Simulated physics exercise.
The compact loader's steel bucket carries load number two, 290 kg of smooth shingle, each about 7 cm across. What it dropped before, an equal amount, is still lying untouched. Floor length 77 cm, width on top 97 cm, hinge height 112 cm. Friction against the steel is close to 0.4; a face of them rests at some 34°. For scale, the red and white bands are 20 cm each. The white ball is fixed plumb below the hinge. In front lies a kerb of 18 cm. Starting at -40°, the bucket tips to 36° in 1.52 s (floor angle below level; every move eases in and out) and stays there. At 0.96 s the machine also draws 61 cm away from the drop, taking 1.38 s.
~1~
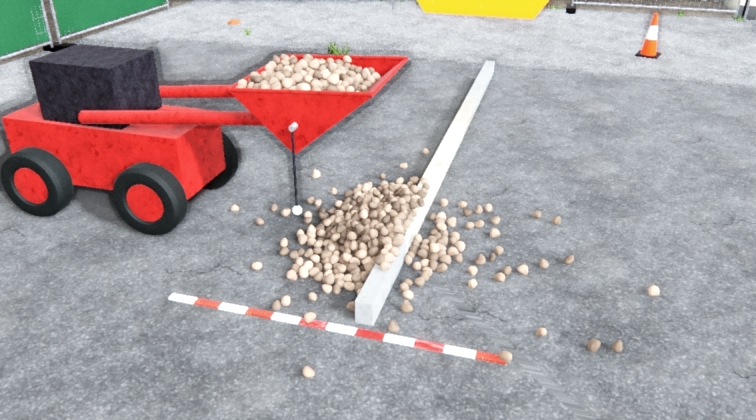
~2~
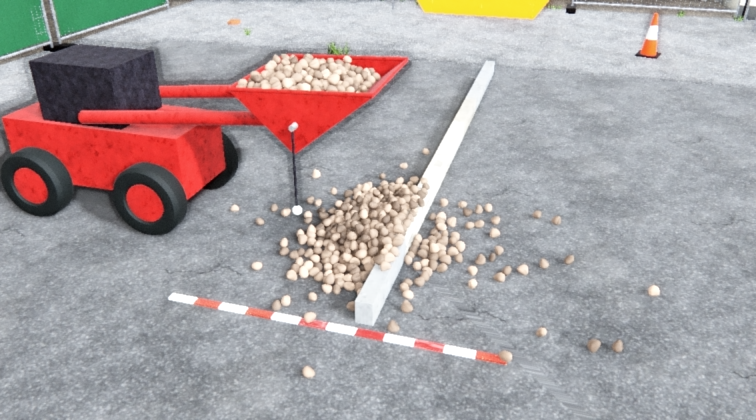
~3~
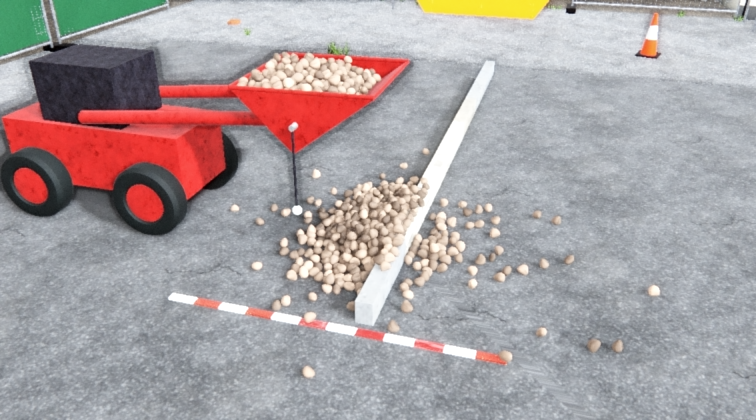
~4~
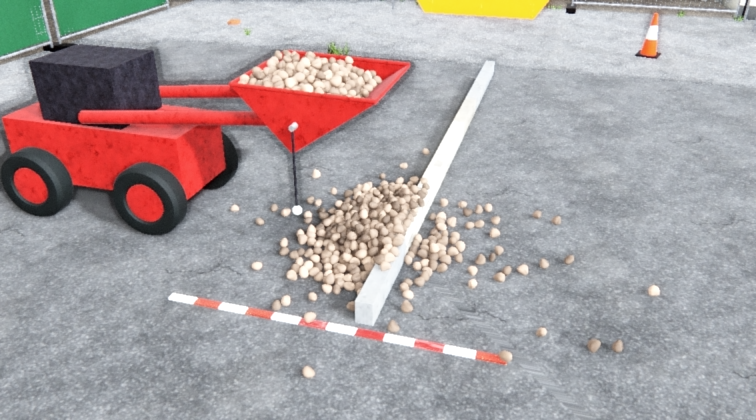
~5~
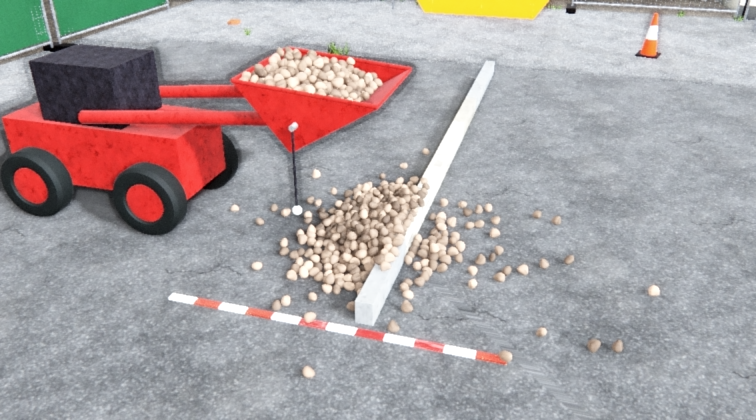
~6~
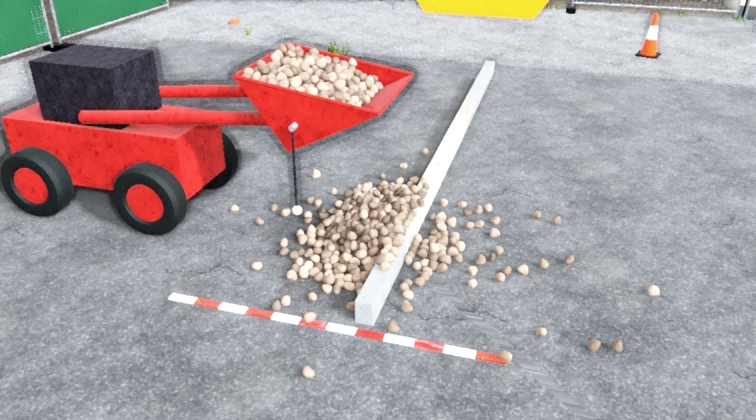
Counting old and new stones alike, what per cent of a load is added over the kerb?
About 32 per cent.
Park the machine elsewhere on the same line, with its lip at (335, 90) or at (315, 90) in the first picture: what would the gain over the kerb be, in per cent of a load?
First some 5, then 0 per cent.
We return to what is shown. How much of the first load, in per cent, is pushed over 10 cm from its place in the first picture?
Roughly 25 per cent of them.
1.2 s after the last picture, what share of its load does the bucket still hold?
It holds some 20 per cent.
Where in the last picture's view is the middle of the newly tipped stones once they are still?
Around (376, 224).
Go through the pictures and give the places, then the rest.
In the first picture, the bucket is at -40°, its lip at (372, 95); the top of the load is at (306, 65). The earlier load is highest near (398, 211), 28 cm above ground level, 87 % on this side of the kerb, 14 % over the kerb.
In the second picture, the bucket is at -39°, its lip at (373, 96); the top of the load is at (300, 64).
In the third picture, lip at (374, 98), floor tilted -38°, highest stones at (291, 64).
In the fourth picture, lip at (375, 102), floor tilted -35°, highest stones at (292, 63).
In the fifth picture, the bucket is at -32°, its lip at (377, 107); the top of the load is at (290, 59).
In the sixth picture, lip at (379, 114), floor tilted -28°, highest stones at (288, 55).
Then, 0.8 s after the last picture the floor is at 24°; in per cent of one load, 96 in the bucket, 91 on this side of the kerb, 14 over the kerb; the foremost stones are at (574, 278).
Then, 1.2 s after the last picture the floor is at 36°; in per cent of one load, 19 in the bucket, 150 on this side of the kerb, 33 over the kerb; the foremost stones are at (574, 278).
Then, 2.4 s after the last picture the floor is at 36°; in per cent of one load, 0 in the bucket, 155 on this side of the kerb, 46 over the kerb; the foremost stones are at (586, 280).
Then, 4.9 s after the last picture the floor is at 36°; in per cent of one load, 0 in the bucket, 155 on this side of the kerb, 46 over the kerb; the foremost stones are at (586, 280). Net gain over the kerb, 32.
